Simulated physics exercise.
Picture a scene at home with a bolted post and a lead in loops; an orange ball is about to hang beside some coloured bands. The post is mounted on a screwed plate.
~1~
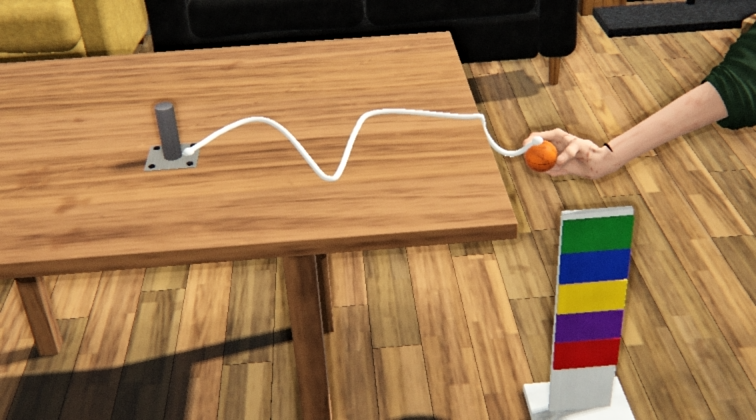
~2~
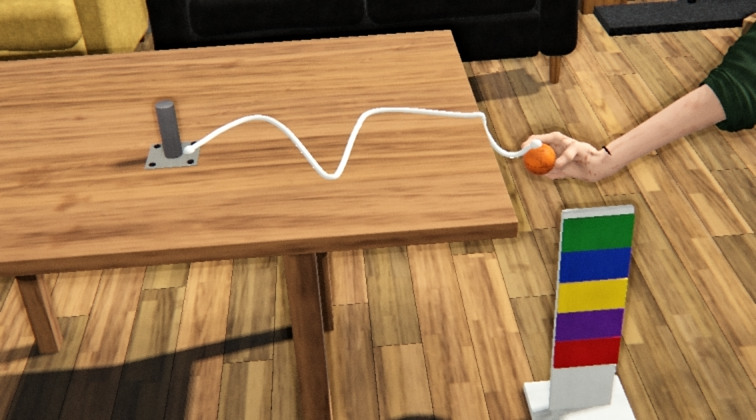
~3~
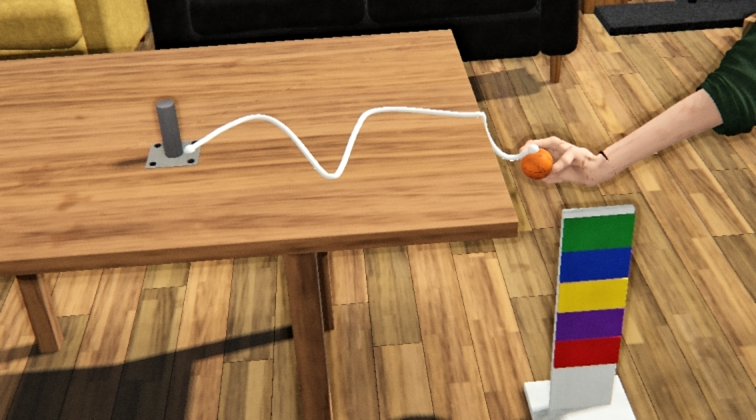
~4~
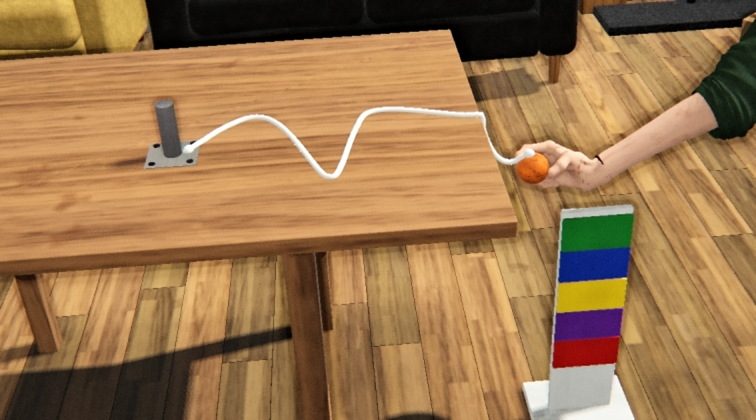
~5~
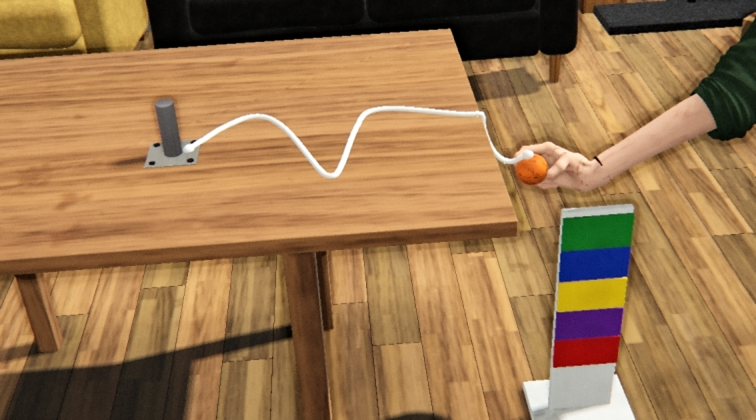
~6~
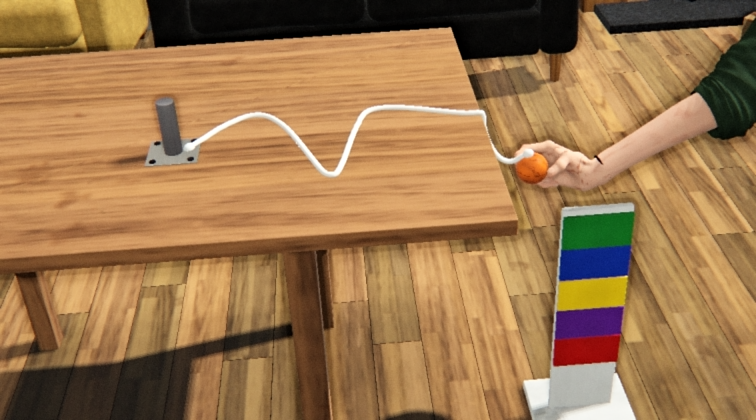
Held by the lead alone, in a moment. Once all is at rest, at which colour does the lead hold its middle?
At red.
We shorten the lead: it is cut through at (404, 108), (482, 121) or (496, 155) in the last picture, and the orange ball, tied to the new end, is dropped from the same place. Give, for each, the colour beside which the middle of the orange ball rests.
First try: Green; second try: Yellow; third try: Purple.
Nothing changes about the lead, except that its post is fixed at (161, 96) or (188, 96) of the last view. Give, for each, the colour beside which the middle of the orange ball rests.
Try one - purple; try two - red.
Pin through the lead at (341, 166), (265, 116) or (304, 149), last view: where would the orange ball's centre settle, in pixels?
Estimated pixels in sequence: (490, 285), (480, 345) and (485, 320).
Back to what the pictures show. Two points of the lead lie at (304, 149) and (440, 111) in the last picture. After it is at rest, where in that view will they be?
Point one to (382, 133), point two to (483, 264).
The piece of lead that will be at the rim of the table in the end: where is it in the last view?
Roughly (346, 153).
Early on, ball near (516, 343); level with red.
Midway, ball near (460, 368); level with red.
Near the end, ball near (490, 364); level with red.
Finally, ball near (479, 366); level with red. Its middle rests at the red band.
